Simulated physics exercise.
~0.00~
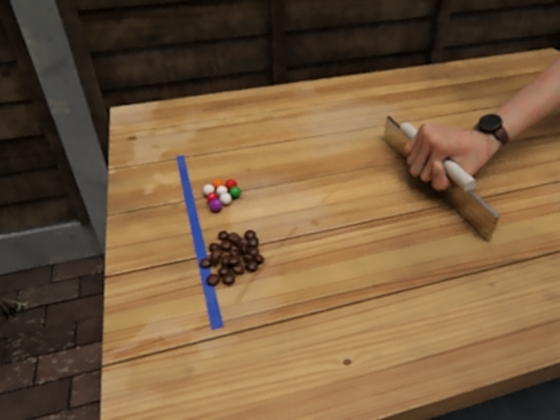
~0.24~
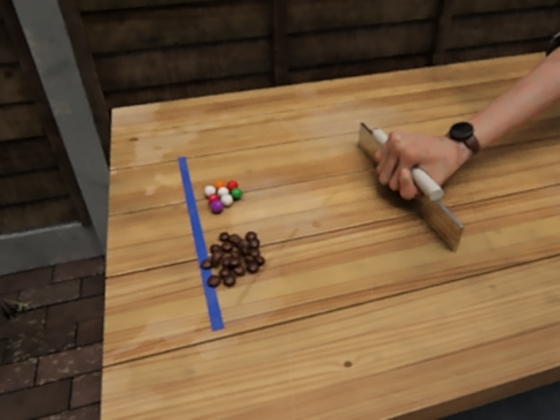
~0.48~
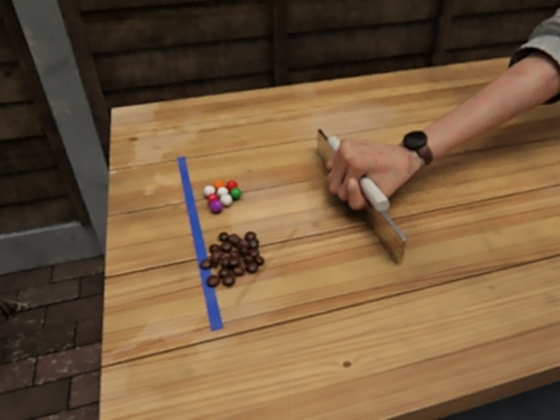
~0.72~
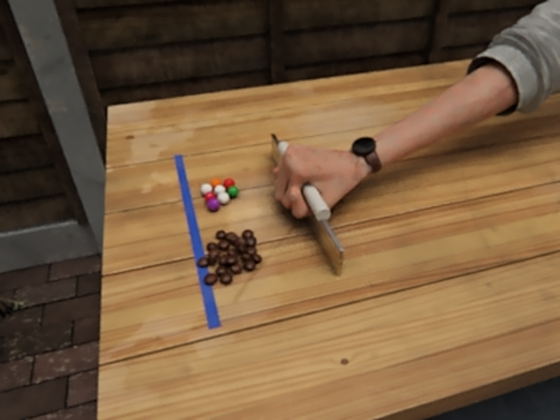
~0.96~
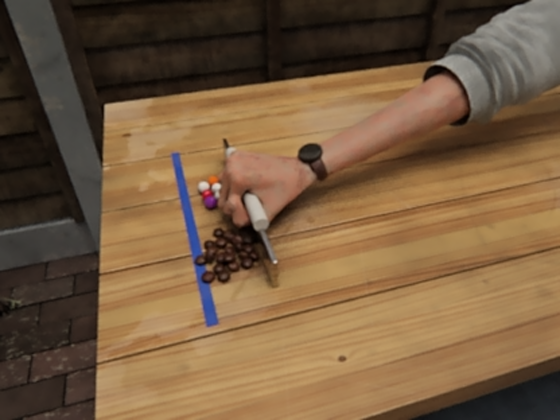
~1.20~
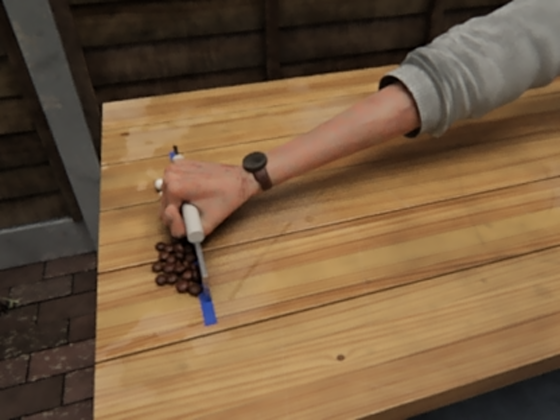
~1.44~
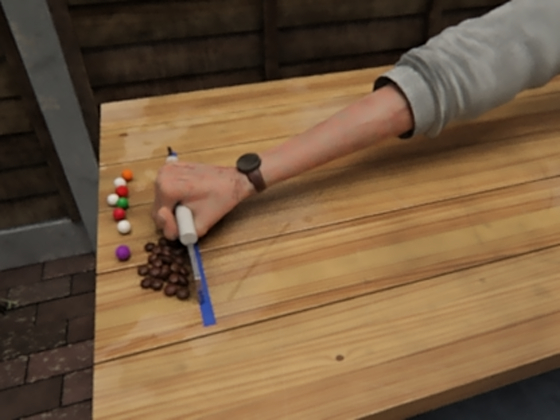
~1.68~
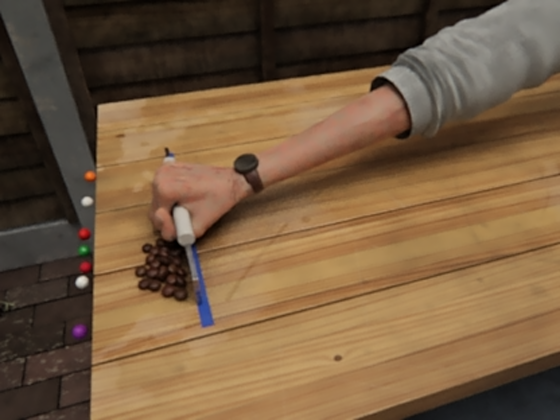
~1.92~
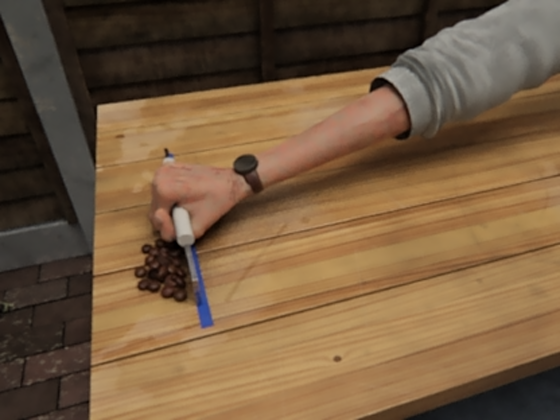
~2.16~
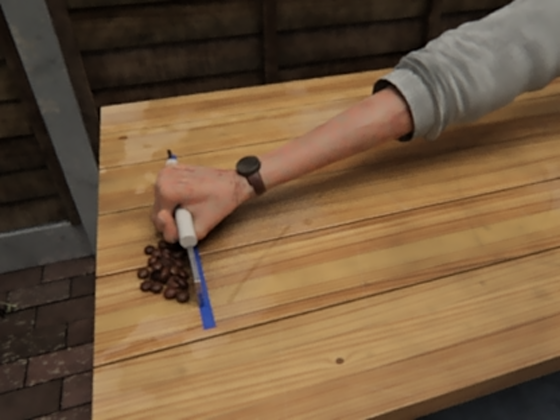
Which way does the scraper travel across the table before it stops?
The hand slides the scraper to the left until it stops at the blue tape.
